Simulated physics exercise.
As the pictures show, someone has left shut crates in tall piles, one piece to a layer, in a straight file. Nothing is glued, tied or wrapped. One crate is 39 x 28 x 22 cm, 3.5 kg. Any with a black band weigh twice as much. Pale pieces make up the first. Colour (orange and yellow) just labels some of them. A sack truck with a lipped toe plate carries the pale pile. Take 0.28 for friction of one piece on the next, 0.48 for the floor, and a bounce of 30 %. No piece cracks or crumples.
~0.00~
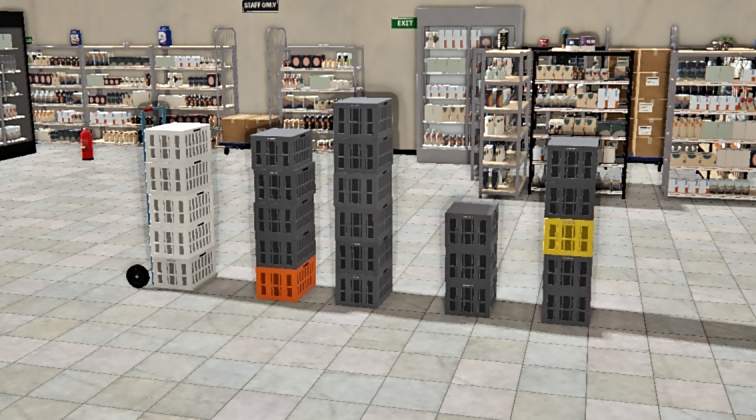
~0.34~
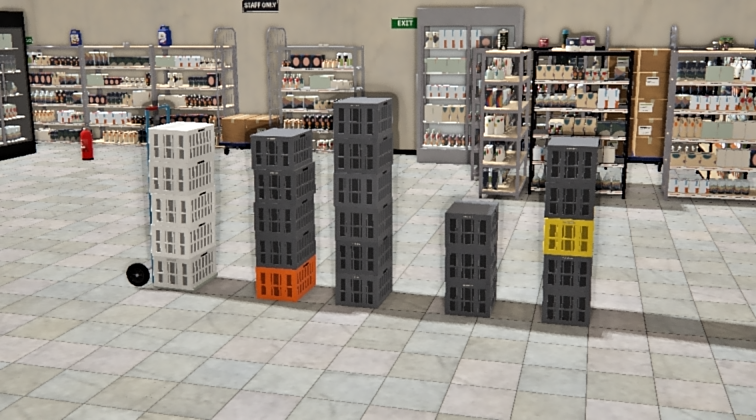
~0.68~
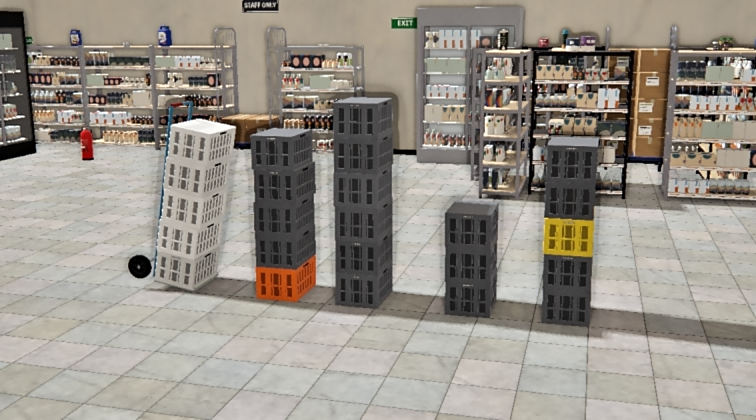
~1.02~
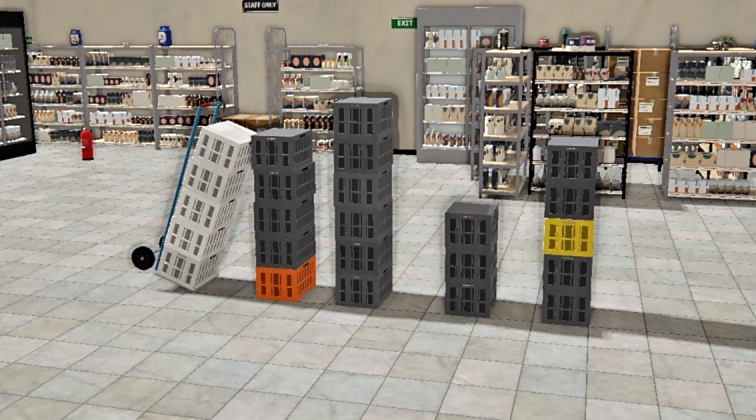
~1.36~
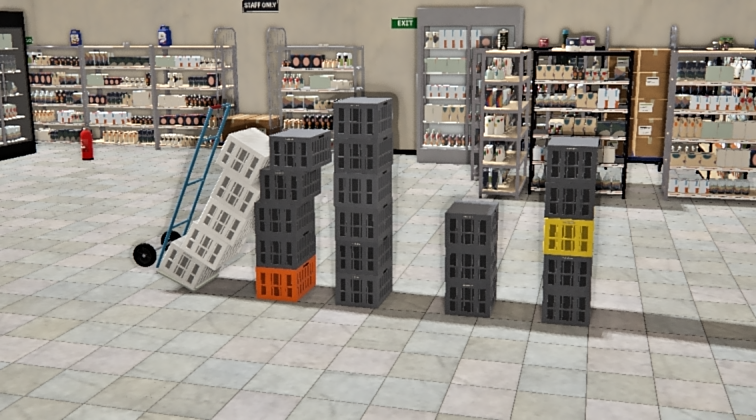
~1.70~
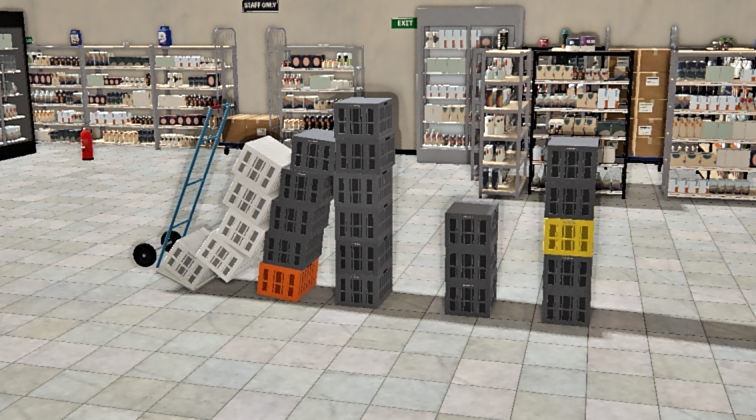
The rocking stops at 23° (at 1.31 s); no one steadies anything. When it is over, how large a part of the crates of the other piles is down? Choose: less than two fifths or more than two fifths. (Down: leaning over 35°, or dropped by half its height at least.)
The part is more than two fifths.
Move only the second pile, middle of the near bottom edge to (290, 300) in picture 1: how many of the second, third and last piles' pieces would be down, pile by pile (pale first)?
In that case second 0, third 0, last 0.
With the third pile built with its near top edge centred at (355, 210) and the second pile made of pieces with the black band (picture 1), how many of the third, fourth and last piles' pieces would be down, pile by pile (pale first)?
Then third 0, fourth 0, last 0.
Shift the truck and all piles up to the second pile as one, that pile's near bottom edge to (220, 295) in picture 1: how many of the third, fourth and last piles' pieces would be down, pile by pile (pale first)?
Then third 5, fourth 2, last 4.
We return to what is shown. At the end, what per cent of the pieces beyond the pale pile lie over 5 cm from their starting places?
85 per cent.
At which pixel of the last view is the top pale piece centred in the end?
Around (315, 218).
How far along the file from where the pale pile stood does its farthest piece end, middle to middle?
About 100 cm.
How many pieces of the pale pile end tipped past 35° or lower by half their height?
4 pale pieces.
Around 2.64 s, 5 of the pale pile down; 3 of the 19 other crates down.
Around 3.50 s, 4 of the pale pile down; 13 of the 19 other crates down; yellow crate tipped 27°.
Finally (4.9 s), 4 of the pale pile down; 16 of the 19 other crates down; yellow crate on its side; orange crate unmoved. That is 84 per cent. Seen by the last camera, middles, yellow crate near (689, 300), orange crate near (289, 276).
